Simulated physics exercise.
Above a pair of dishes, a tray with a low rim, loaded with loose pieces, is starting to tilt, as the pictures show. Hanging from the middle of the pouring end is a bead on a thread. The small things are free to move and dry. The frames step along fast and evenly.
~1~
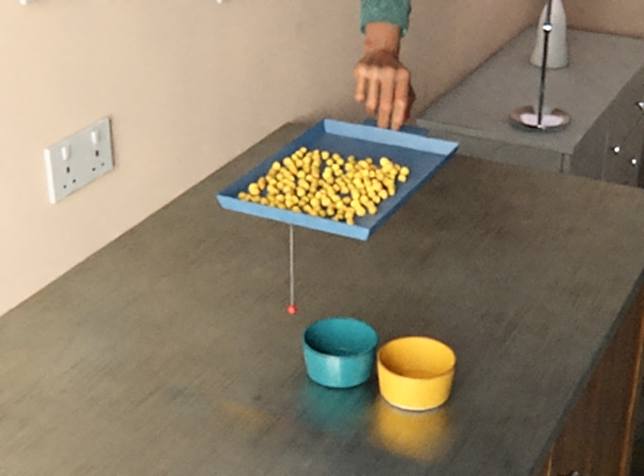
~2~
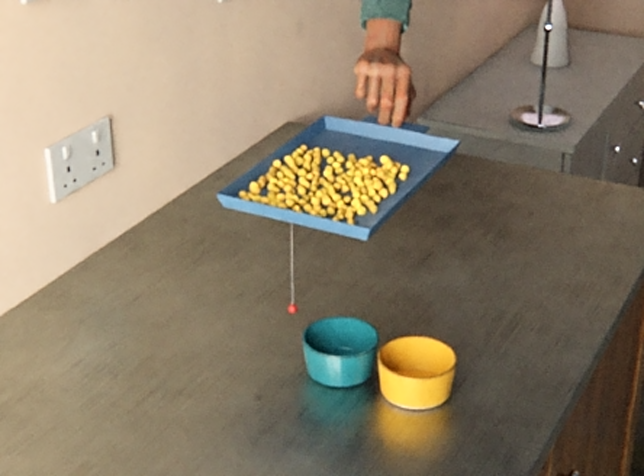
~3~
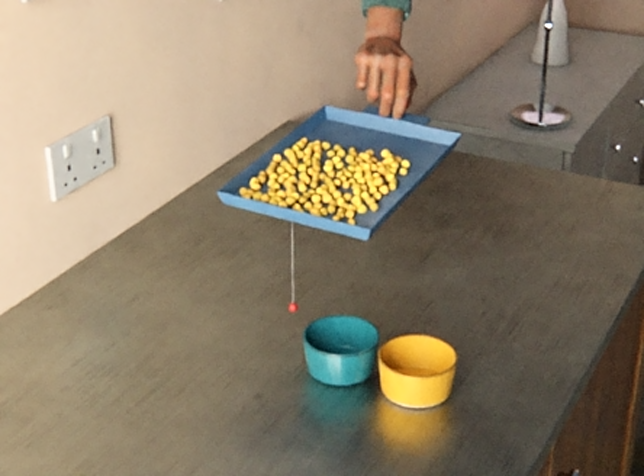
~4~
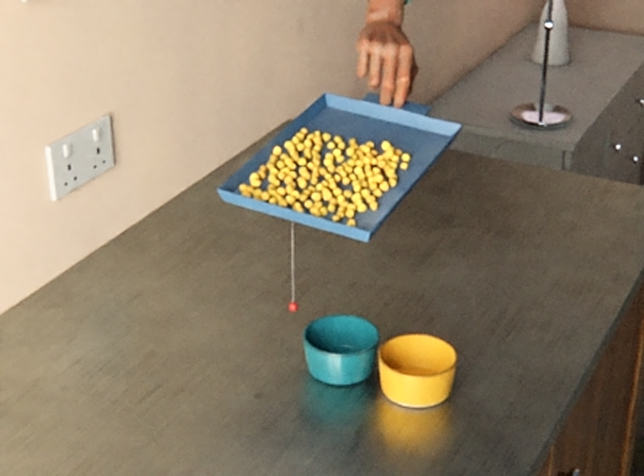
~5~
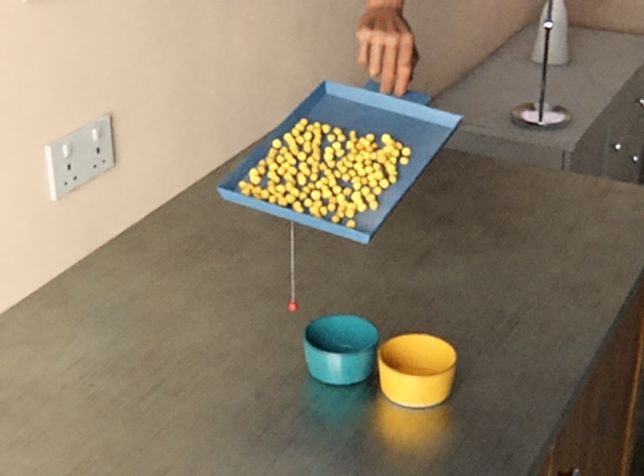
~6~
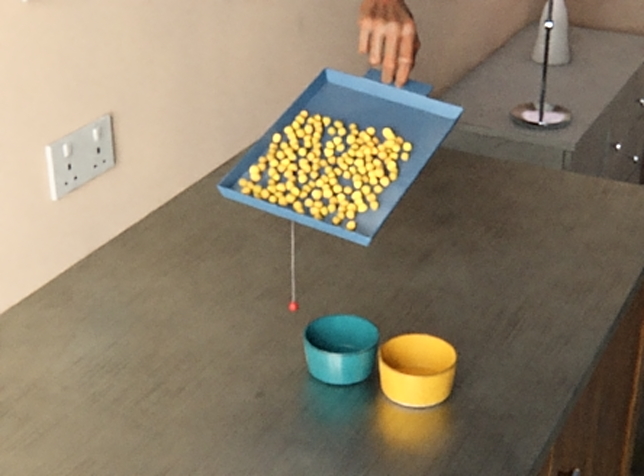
The clip opens on a hand holding a blue tray of yellow puffed pieces above a teal dish and a yellow dish, a red bead hanging on a thread below. The hand then raises the tray's far end steadily, and the tray slopes more steeply toward the dishes, its right front corner lowest.
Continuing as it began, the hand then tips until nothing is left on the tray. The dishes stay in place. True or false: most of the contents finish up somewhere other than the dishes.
False.
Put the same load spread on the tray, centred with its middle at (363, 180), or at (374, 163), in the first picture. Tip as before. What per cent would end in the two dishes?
About 80 %, then about 80 %.
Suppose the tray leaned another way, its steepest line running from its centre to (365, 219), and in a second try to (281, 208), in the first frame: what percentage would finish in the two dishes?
First case about 80 percent; second case about 0 percent.
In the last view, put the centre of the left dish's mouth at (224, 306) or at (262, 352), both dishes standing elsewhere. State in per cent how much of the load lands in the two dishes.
First placement: 10 per cent; second placement: 10 per cent.
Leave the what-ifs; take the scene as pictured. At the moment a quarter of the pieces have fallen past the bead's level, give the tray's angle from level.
Around 95° of tilt.
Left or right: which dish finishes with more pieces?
It turns out to be the left-positioned one.
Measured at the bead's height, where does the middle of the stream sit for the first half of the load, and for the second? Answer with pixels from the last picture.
Close to (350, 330), then close to (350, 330).
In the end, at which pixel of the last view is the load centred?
Close to (346, 366) in the last picture.
Shortly afterwards, tray tipped steeply; all but a few on the tray; only a few outside both.
Next, tray tipped right over; near a quarter on the tray; a little in the right dish; near a quarter in the left dish; a little outside both; near a third in the air.
Some moments later, tray tipped past a quarter turn; a little in the right dish; near half in the left dish; near a third outside both.
In the end, tray tipped past a quarter turn; a little in the right dish; near half in the left dish; near a third outside both.
